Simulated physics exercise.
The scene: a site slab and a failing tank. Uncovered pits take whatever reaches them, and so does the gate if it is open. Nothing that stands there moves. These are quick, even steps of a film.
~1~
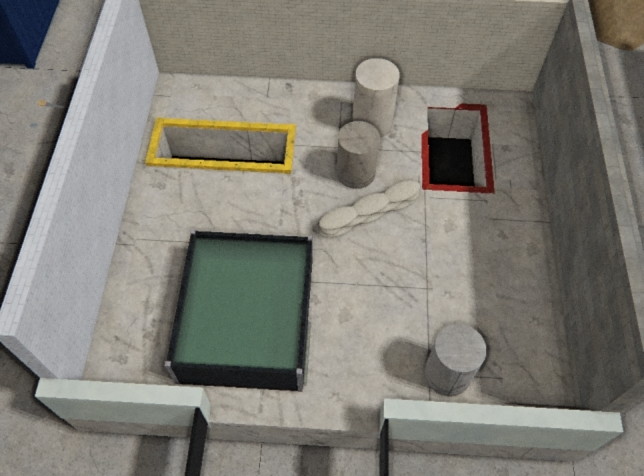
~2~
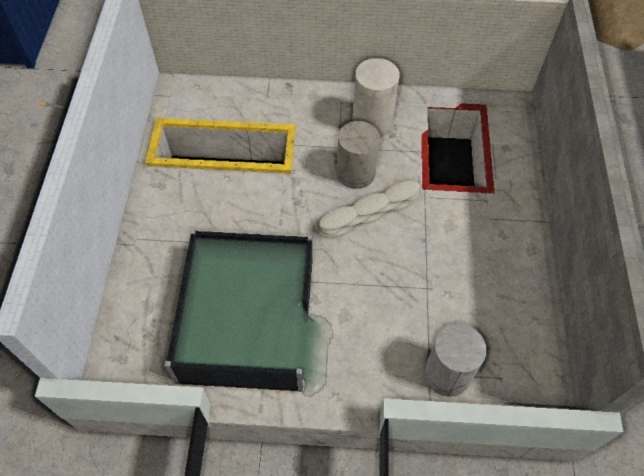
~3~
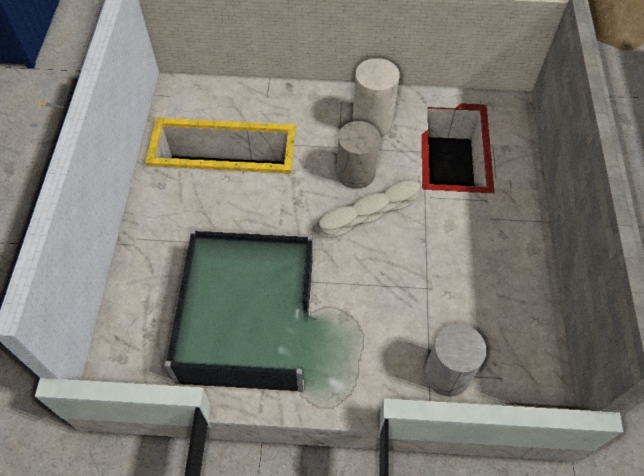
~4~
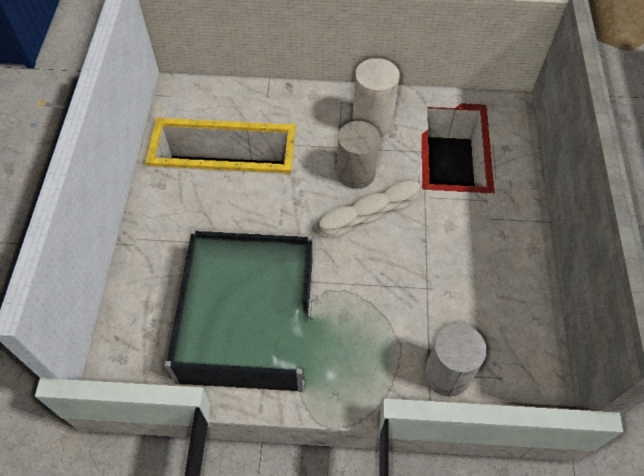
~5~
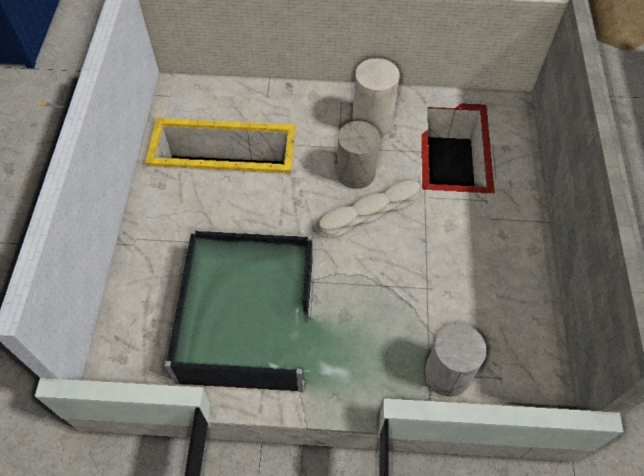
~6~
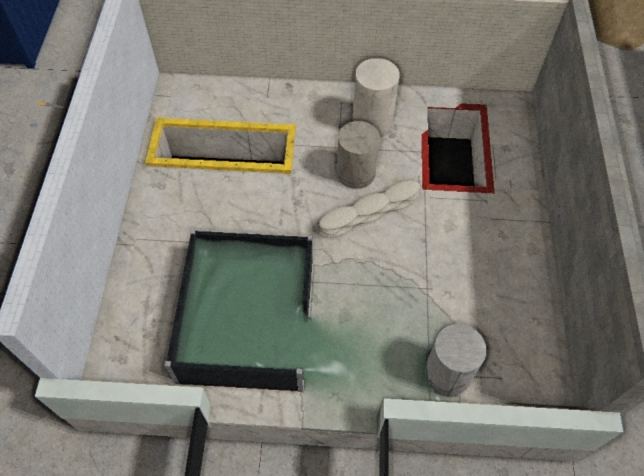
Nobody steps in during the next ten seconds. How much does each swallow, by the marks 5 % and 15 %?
One by one: The gate takes over 15 %; the yellow pit takes under 5 %; the red pit takes over 15 %.
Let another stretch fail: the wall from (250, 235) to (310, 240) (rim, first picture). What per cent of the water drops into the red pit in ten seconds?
Per cent: Red 14.
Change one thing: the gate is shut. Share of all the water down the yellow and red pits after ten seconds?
In per cent: Yellow 0, red 40.
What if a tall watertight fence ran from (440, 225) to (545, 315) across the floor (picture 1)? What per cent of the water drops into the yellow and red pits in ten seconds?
Roughly, in per cent: Yellow 0, red 10.
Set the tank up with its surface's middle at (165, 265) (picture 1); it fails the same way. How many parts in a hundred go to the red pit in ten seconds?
In per cent: Red 20.
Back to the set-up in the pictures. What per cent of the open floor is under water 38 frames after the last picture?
Close to 45 %.
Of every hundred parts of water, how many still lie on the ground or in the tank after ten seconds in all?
About 50 per cent.
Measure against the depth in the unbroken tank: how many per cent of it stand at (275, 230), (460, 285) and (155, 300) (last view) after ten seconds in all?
About 0, 8 and 0 per cent.
A moment on, water covers 20 % of the floor; the gate 3 %, the yellow pit 0 %, the red pit 0 %.
Next, water covers 25 % of the floor; the gate 6 %, the yellow pit 0 %, the red pit 0 %.
Then, water covers 35 % of the floor; the gate 9 %, the yellow pit 0 %, the red pit 0 %.
Later, water covers 45 % of the floor; the gate 13 %, the yellow pit 0 %, the red pit 13 %.
In the end, water covers 55 % of the floor; the gate 17 %, the yellow pit 0 %, the red pit 33 %.
